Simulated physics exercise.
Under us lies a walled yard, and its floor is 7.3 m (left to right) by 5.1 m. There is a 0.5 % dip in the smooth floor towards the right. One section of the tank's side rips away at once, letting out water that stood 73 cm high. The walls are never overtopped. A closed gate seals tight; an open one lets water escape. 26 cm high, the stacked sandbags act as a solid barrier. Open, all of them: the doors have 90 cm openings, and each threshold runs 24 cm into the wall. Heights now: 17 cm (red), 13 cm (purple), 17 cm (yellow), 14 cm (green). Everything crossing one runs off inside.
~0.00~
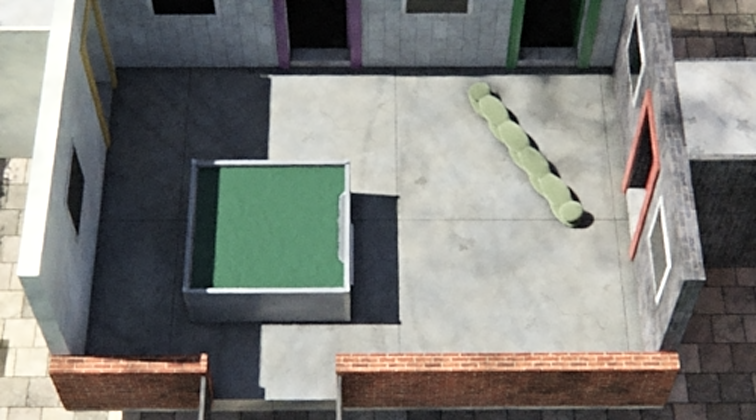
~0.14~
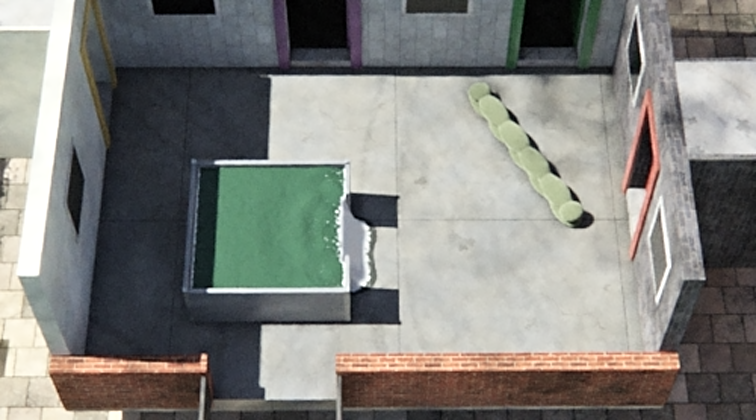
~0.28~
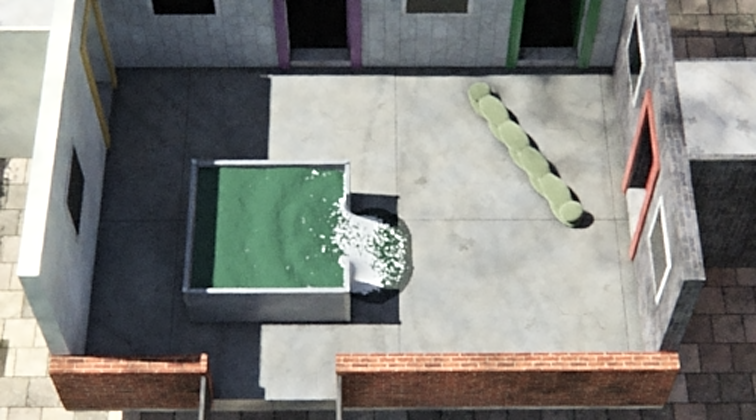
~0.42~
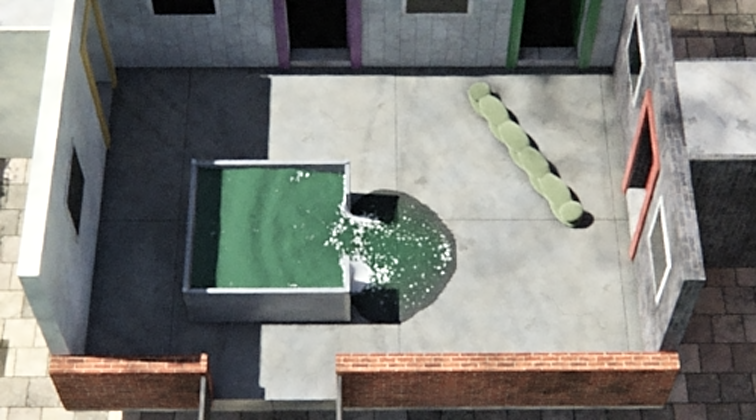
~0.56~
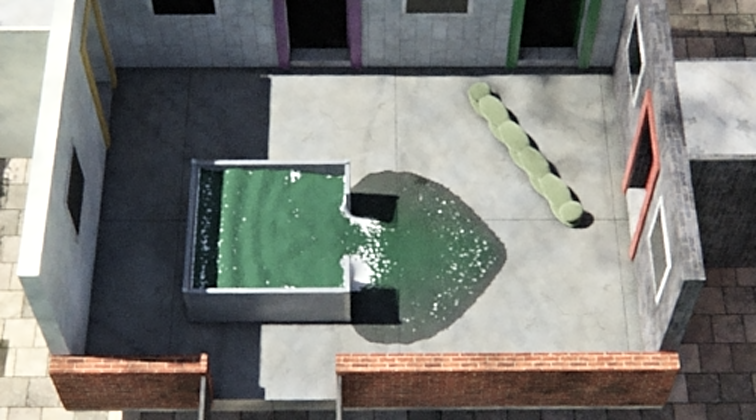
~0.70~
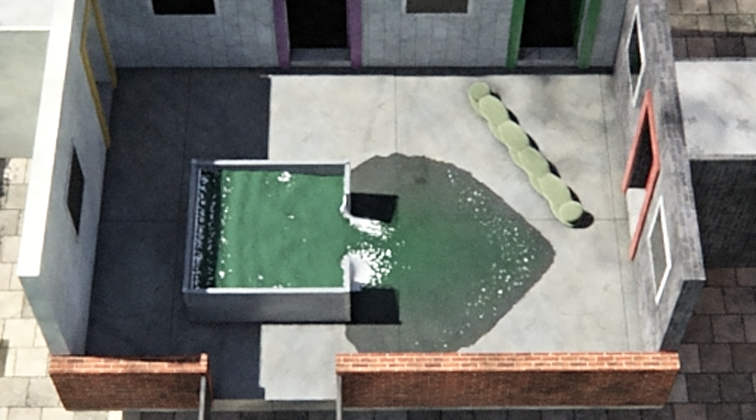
Green water bursts through the right side of a tank and spreads across the yard floor.
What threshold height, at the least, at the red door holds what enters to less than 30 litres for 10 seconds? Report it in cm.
A height of roughly 14.5 cm.
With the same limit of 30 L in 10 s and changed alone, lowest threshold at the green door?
I'd raise green to close to 9.5 cm.
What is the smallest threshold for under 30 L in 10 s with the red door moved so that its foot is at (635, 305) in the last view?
You'd want it roughly 25 cm high.
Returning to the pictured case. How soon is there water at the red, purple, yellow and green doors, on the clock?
The red door at 1.1 s, the purple door at 3.0 s, the yellow door at 5.5 s, the green door at 3.4 s.
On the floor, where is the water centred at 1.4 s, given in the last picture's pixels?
Around (341, 256).
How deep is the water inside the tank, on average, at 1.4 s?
About 50 centimetres on average.
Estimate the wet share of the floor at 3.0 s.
Approximately 45 % of the floor.
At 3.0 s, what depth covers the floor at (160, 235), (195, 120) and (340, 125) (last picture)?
That's 0, 0 and 0 cm, in the order given.
After 1.4 s water covers 35 % of the floor, deepest (38 cm) near (362, 261); 12 cm at the red door, 0 litres in over its 17 cm threshold.
After 3.0 s water covers 45 % of the floor, deepest (34 cm) near (637, 343); 13 cm at the red door, 7 litres in over its 17 cm threshold.
After 10.0 s water covers 95 % of the floor, deepest (14 cm) near (572, 88); 11 cm at the red door, 14 litres in over its 17 cm threshold.
At the red door as built, the water arrived by 1.2 s and peaked near 19 cm at 4.6 s.
With a threshold of 13 cm, 48 litres would have come in within the 10 s; with 17.5 cm, 11 litres. So under 30 litres takes about 14.5 cm.
